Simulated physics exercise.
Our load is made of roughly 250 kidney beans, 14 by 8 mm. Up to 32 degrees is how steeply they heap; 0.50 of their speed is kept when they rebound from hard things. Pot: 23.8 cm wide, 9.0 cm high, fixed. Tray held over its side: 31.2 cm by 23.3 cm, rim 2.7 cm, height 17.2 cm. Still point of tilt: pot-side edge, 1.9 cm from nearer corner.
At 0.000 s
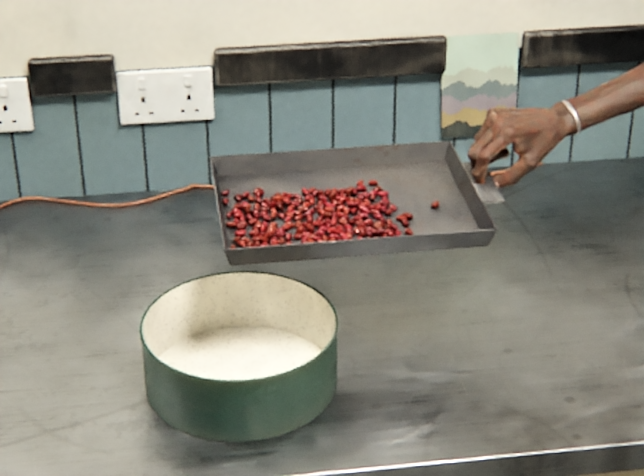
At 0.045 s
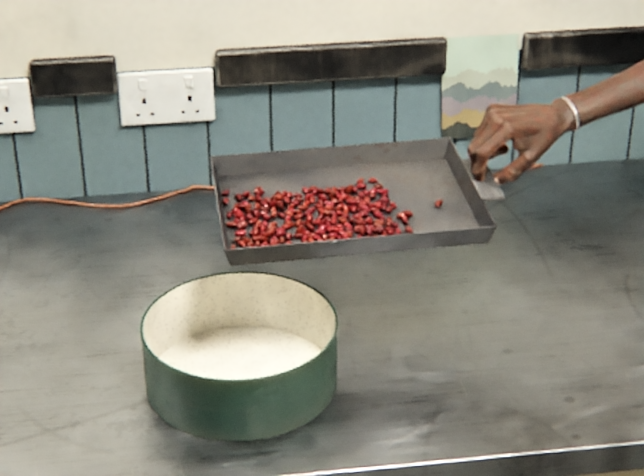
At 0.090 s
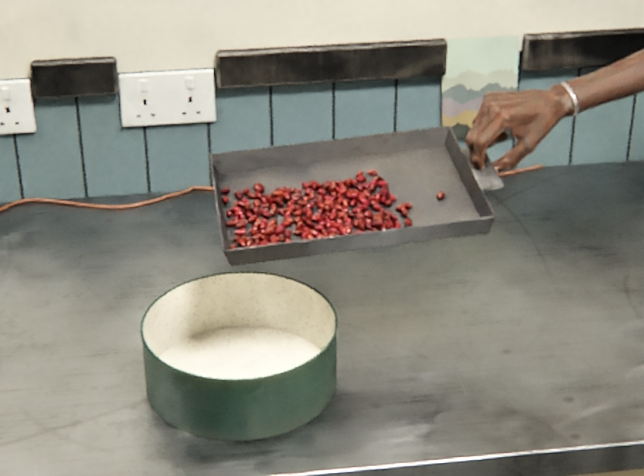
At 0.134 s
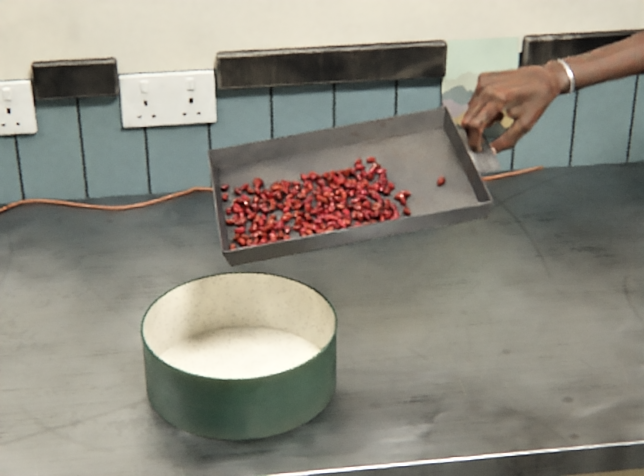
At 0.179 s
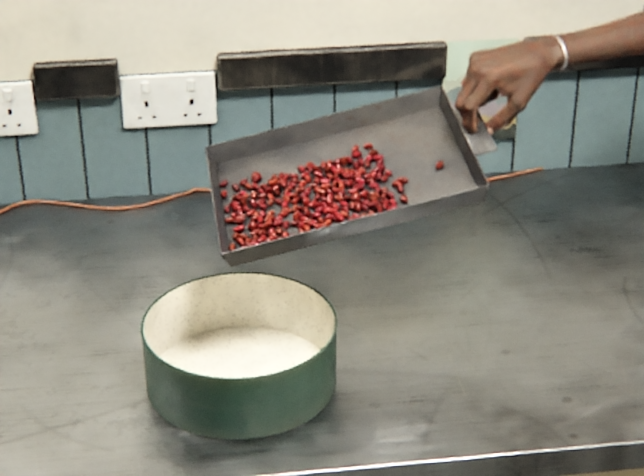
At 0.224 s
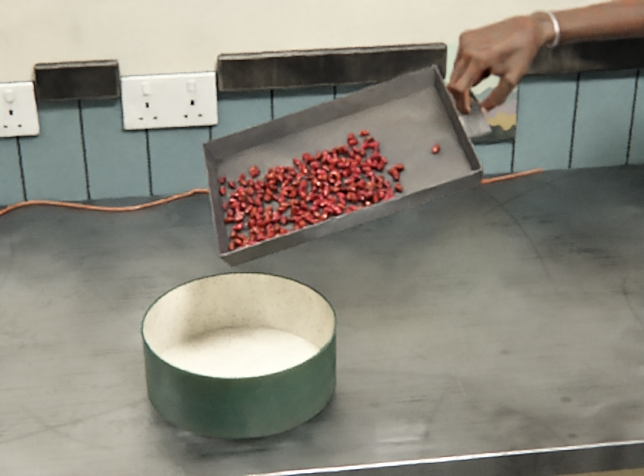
A dark shallow tray holding a scattering of red beans starts nearly level, then tilts steadily as a hand raises its right end, while its left end stays above a green round pot and the beans keep their places.
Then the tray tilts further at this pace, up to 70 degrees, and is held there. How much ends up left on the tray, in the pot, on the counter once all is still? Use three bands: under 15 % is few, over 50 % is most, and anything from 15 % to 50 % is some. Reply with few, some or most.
Tray: Some, pot: Most, counter: Few.
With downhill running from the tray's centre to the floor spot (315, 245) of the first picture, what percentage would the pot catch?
Roughly 80 per cent.
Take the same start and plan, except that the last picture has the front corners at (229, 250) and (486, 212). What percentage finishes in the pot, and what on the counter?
You'd end with pot at 70 and counter at 0.
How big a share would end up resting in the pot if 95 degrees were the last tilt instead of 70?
Pot share: About 95 per cent.
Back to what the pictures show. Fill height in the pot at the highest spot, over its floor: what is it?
Roughly 2.0 centimetres.
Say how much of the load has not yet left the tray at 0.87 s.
Estimate: Near 45 in a hundred.
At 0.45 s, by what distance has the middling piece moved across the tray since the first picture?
Displacement on the tray: About 3 cm.
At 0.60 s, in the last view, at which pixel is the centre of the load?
Expected load position: Near (233, 206).
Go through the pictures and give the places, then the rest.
In the first picture, tray tilt 0 degrees, front corners at (230, 246) and (489, 227); middle of the pieces at (316, 224); pot at (239, 322).
In the second picture, tray tilt 1 degrees, front corners at (230, 246) and (489, 224); middle of the pieces at (316, 222).
In the third picture, tray tilt 4 degrees, front corners at (229, 247) and (488, 214), lowest corner left front; middle of the pieces at (316, 218).
In the fourth picture, tray tilt 9 degrees, front corners at (228, 248) and (485, 199), lowest corner left front; middle of the pieces at (314, 212).
In the fifth picture, tray tilt 14 degrees, front corners at (226, 249) and (481, 183), lowest corner left front; middle of the pieces at (312, 205).
In the sixth picture, tray tilt 19 degrees, front corners at (225, 250) and (475, 167), lowest corner left front; middle of the pieces at (310, 198); pot at (239, 322). The tray's pace is about 115 degrees a second.
Then, at 0.45 s, tilt 45 degrees; the tray holds 100 %, the pot 0 %.
After 0.60 s, tilt 63 degrees; the tray holds 100 %, the pot 0 %.
Then, at 0.87 s, tilt 70 degrees; the tray holds 45 %, the pot 35 %.
In the end, at 2.2 s, tray 30 %, pot 65 %, counter 5 %.
